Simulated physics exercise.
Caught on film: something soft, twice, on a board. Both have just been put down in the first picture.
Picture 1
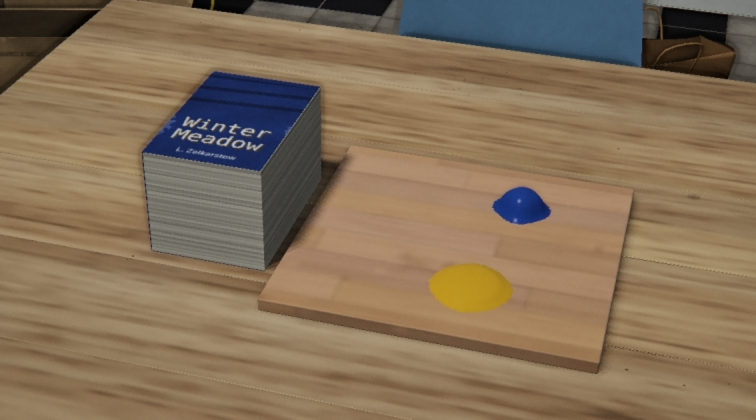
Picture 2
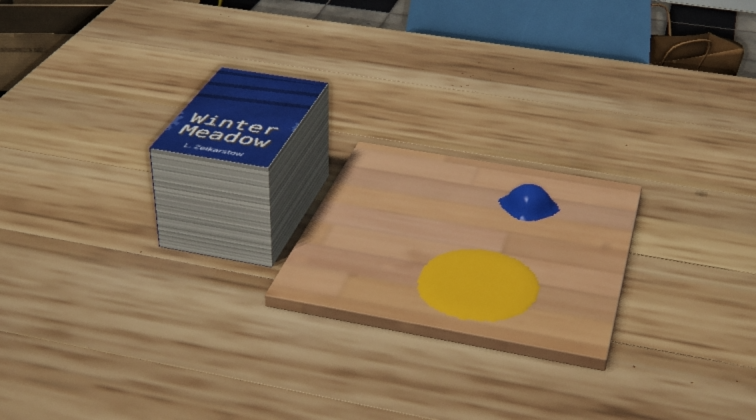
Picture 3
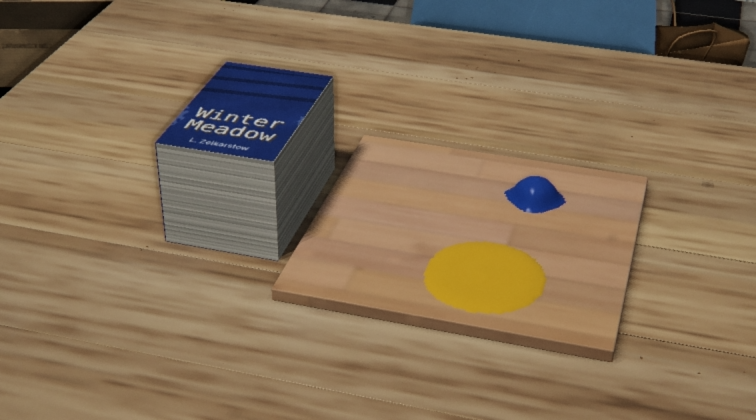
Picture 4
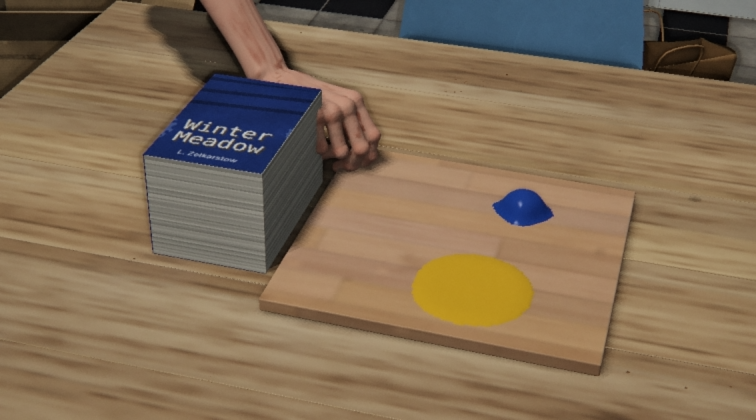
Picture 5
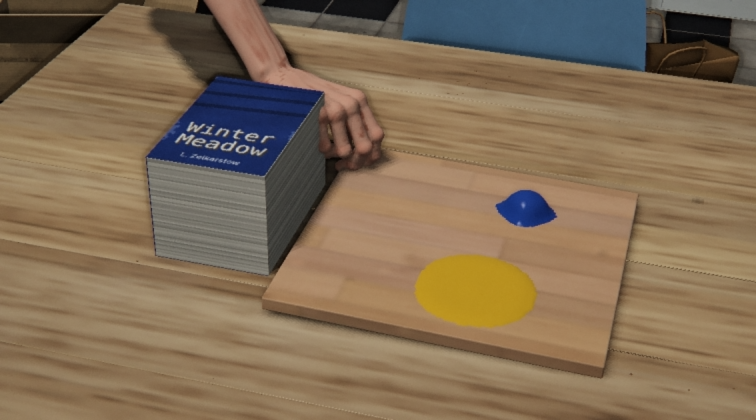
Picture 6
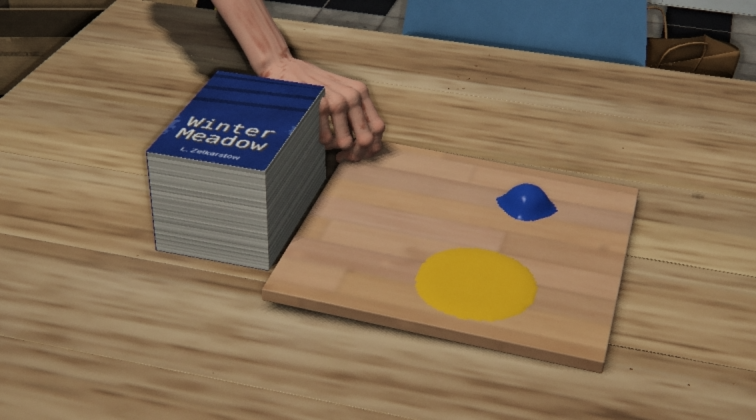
A hand grips the board's far end and lifts it slightly after the yellow dollop spreads.
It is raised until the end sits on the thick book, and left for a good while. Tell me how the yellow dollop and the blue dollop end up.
As for the yellow dollop, it runs off the low end; the blue dollop stays on.
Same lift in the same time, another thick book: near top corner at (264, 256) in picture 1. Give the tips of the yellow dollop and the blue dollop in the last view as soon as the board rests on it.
About (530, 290) and (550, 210).
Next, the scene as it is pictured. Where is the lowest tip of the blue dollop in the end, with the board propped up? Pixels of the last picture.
At about (566, 186).
Shortly, slope about 23°; the yellow dollop has crept down a long way; the blue dollop has not moved.
Then, the yellow dollop is dripping off the low end; the blue dollop has not moved.
At the finish, slope about 23°; the yellow dollop is dripping off the low end; the blue dollop has not moved.
